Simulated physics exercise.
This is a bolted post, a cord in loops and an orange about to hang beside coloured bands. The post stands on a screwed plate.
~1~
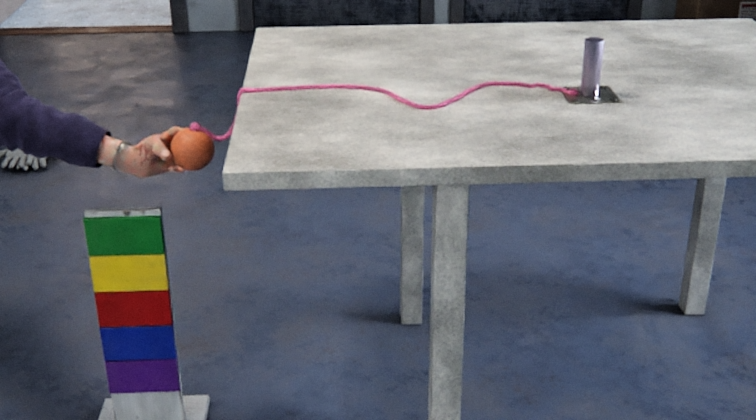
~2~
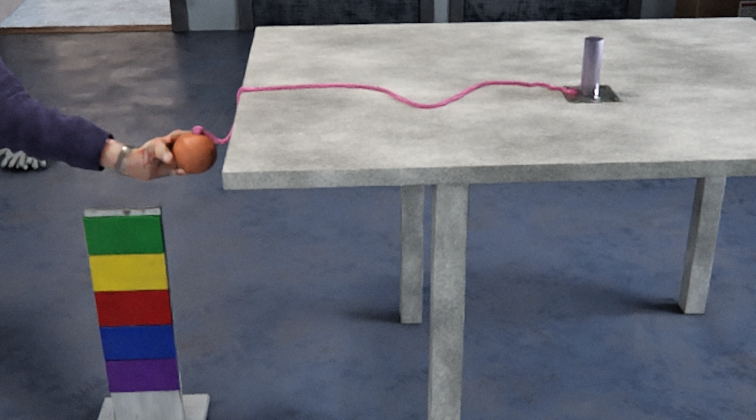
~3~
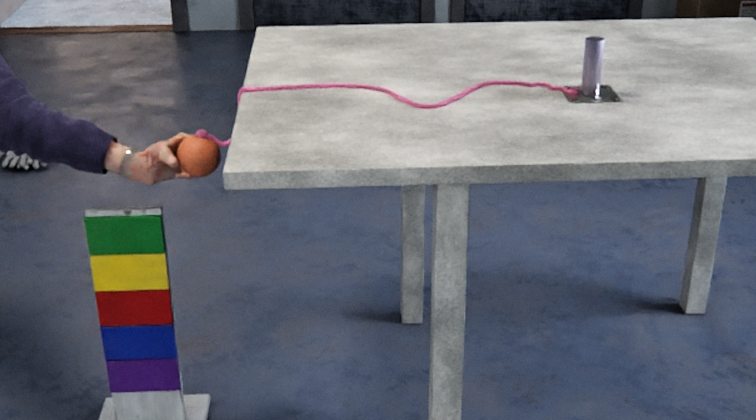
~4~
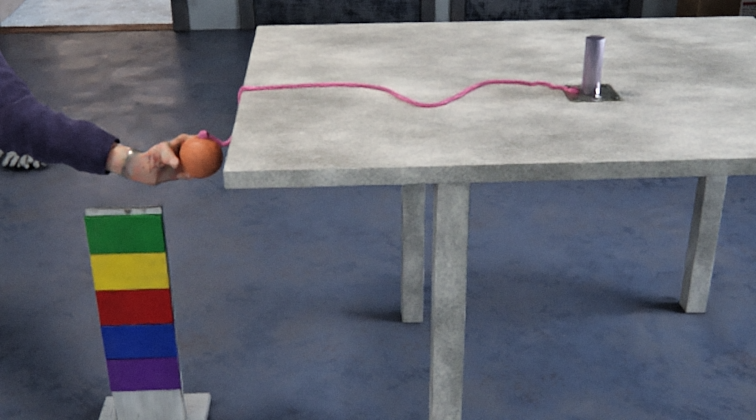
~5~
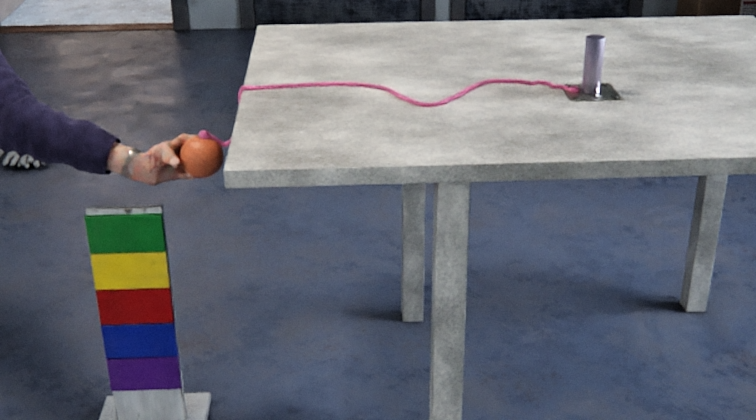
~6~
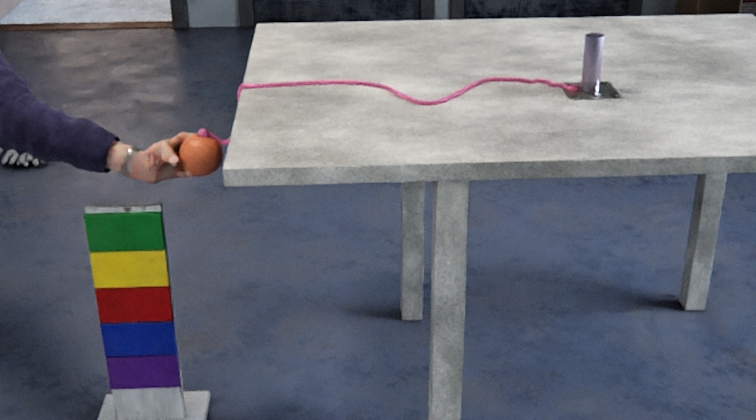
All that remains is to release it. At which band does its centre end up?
The cord holds its middle at yellow.
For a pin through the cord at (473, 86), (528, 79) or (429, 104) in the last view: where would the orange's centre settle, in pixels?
In that order: (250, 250), (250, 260) and (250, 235).
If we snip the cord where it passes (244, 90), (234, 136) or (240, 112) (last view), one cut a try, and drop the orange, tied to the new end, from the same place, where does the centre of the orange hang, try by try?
In that order: (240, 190), (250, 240) and (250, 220).
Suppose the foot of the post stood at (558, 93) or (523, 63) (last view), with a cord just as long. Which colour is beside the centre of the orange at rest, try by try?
One after the other, red; red.
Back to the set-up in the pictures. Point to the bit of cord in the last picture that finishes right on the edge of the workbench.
Near (322, 83).
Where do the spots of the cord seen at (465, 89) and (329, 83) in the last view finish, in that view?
Near (434, 91) and (247, 93).
Soon after, orange near (213, 262); level with yellow.
After that, orange near (274, 263); level with yellow.
And then, orange near (240, 268); level with yellow.
In the end, orange near (249, 269); level with yellow. At yellow.
